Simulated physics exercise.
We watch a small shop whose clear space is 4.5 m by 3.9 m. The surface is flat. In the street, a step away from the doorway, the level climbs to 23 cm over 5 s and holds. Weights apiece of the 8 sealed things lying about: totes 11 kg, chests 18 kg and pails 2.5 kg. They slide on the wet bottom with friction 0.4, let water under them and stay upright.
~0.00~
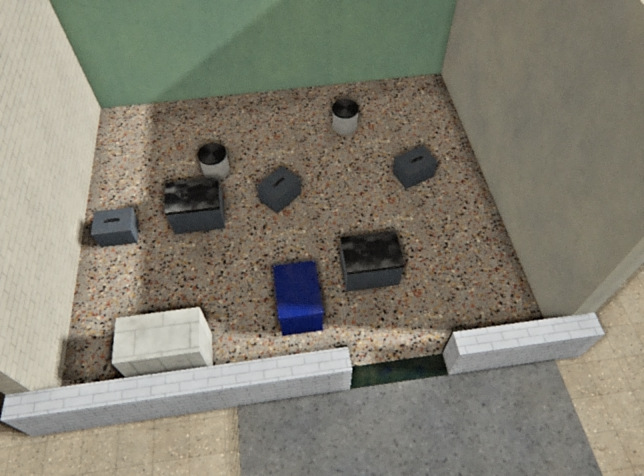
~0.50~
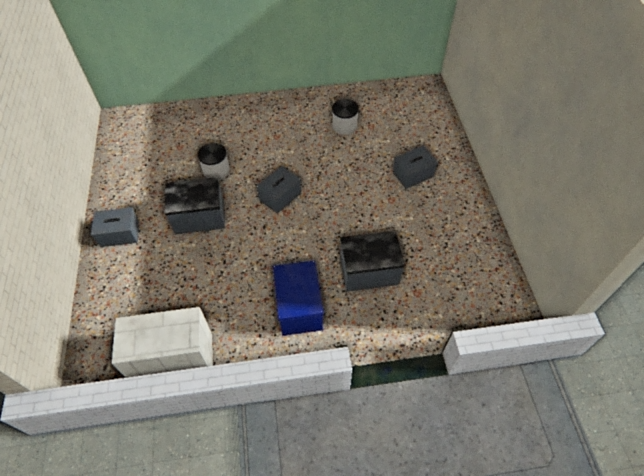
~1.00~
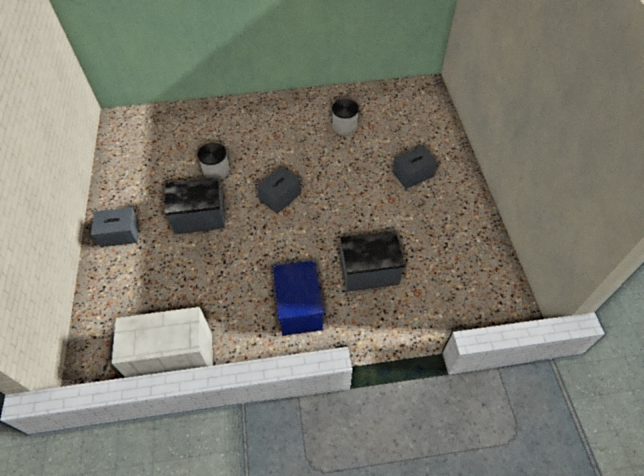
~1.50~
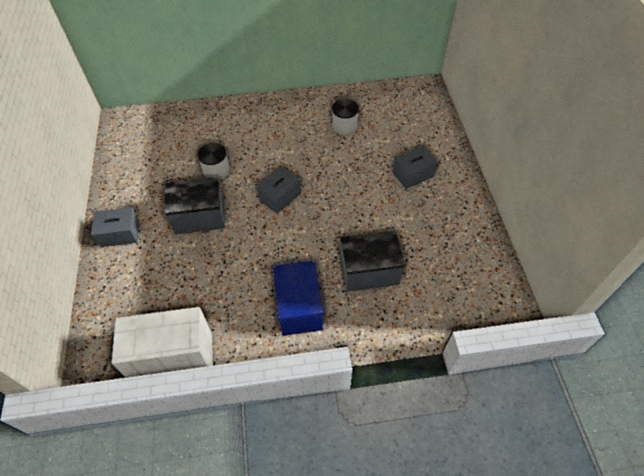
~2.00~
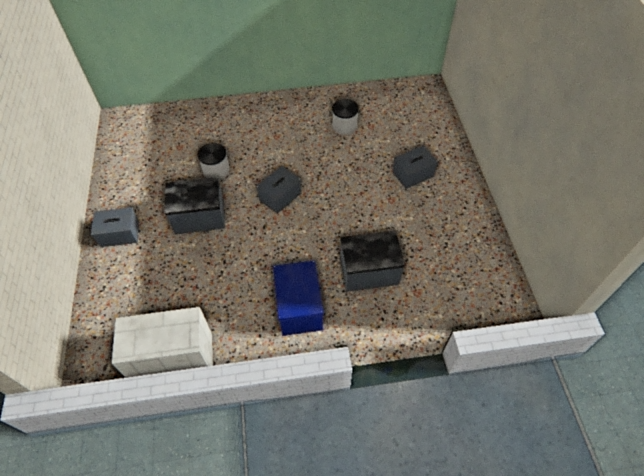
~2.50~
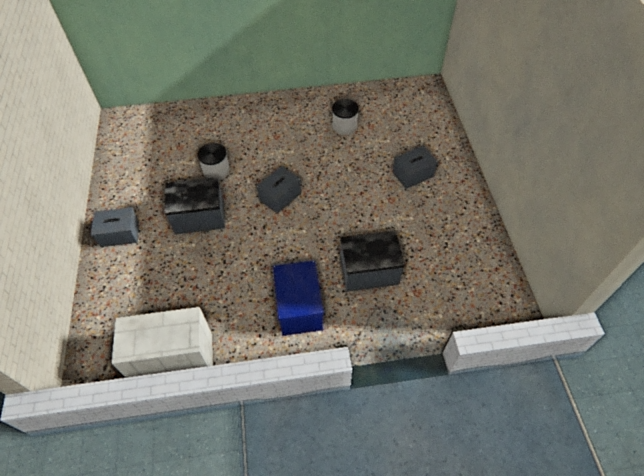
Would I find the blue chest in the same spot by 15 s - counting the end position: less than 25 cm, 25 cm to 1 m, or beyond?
Blue chest barely shifts.
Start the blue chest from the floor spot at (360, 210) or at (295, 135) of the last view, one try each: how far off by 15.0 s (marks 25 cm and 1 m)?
In turn: It ends far away; it ends far away.
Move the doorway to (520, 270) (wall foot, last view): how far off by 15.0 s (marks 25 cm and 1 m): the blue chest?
In that case the blue chest gets carried off.
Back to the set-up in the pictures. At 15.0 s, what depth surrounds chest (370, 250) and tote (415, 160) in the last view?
About 8 and 14 cm.
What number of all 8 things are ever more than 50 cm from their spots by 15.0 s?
That makes 5.
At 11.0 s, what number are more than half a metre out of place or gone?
By then 4.
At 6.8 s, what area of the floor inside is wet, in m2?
Roughly 11.0 m2.
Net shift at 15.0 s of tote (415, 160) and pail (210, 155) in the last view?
In turn: 140 cm, 140 cm.
After 3.5 s the blue chest is near (297, 289), 0.0 m from its start, aground; 0 afloat.
After 6.8 s the blue chest is near (297, 289), 0.0 m from its start, aground; 0 afloat.
After 11.0 s the blue chest is near (297, 289), 0.0 m from its start, aground; 3 afloat.
After 15.0 s the blue chest is near (293, 291), 0.1 m from its start, afloat; 6 afloat.
